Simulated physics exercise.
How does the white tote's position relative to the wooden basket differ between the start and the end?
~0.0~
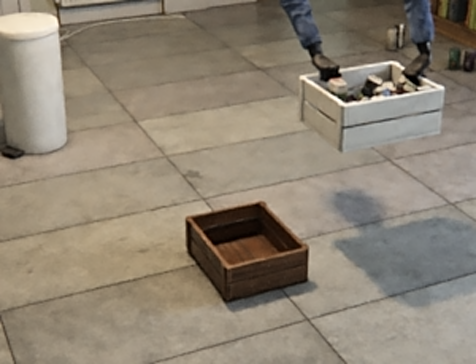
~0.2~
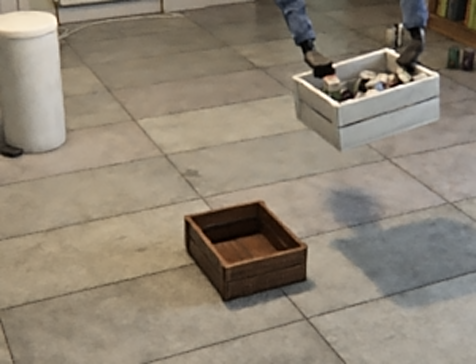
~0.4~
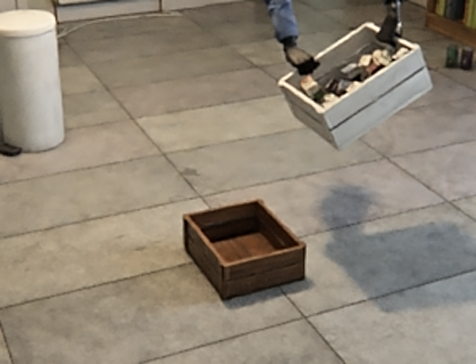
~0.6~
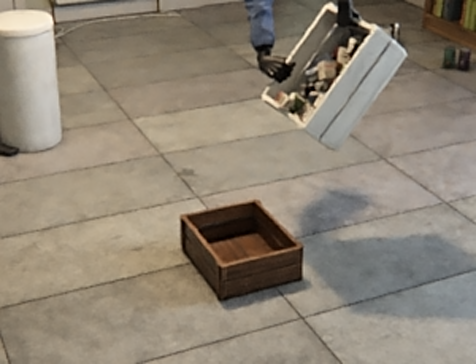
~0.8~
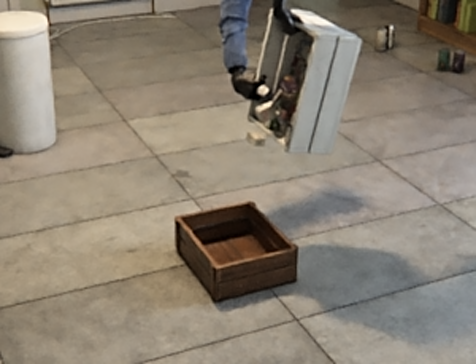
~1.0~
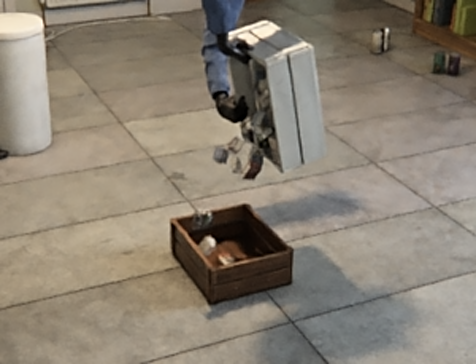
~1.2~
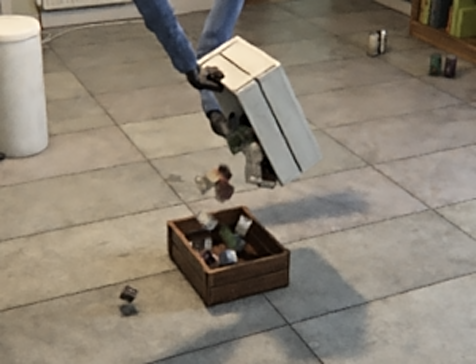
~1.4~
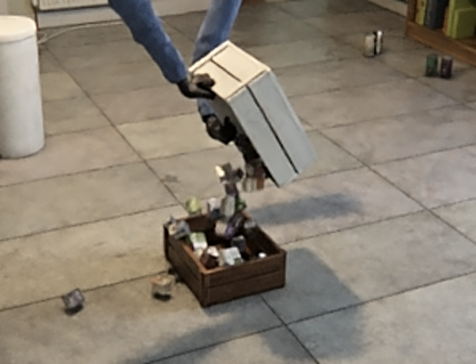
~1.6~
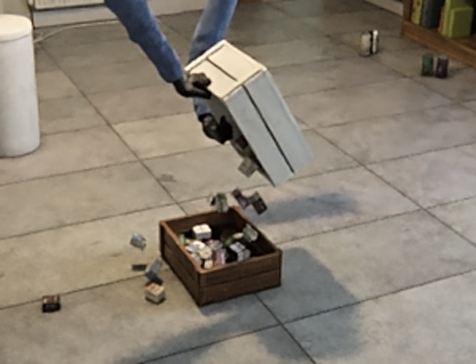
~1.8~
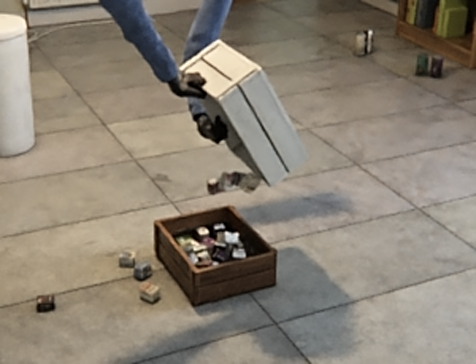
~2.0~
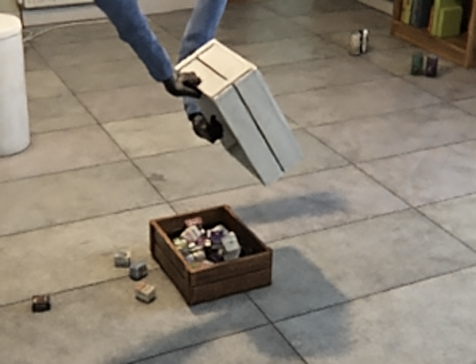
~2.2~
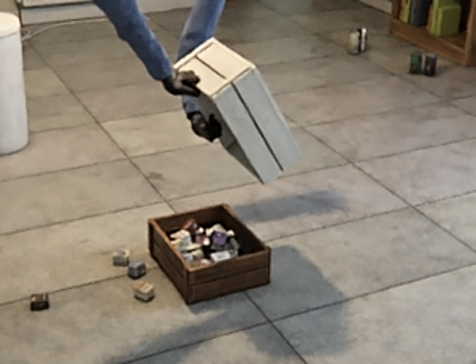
At the start the white tote is held up and well to the right of the wooden basket. By the end it is farther left, almost directly above the basket.
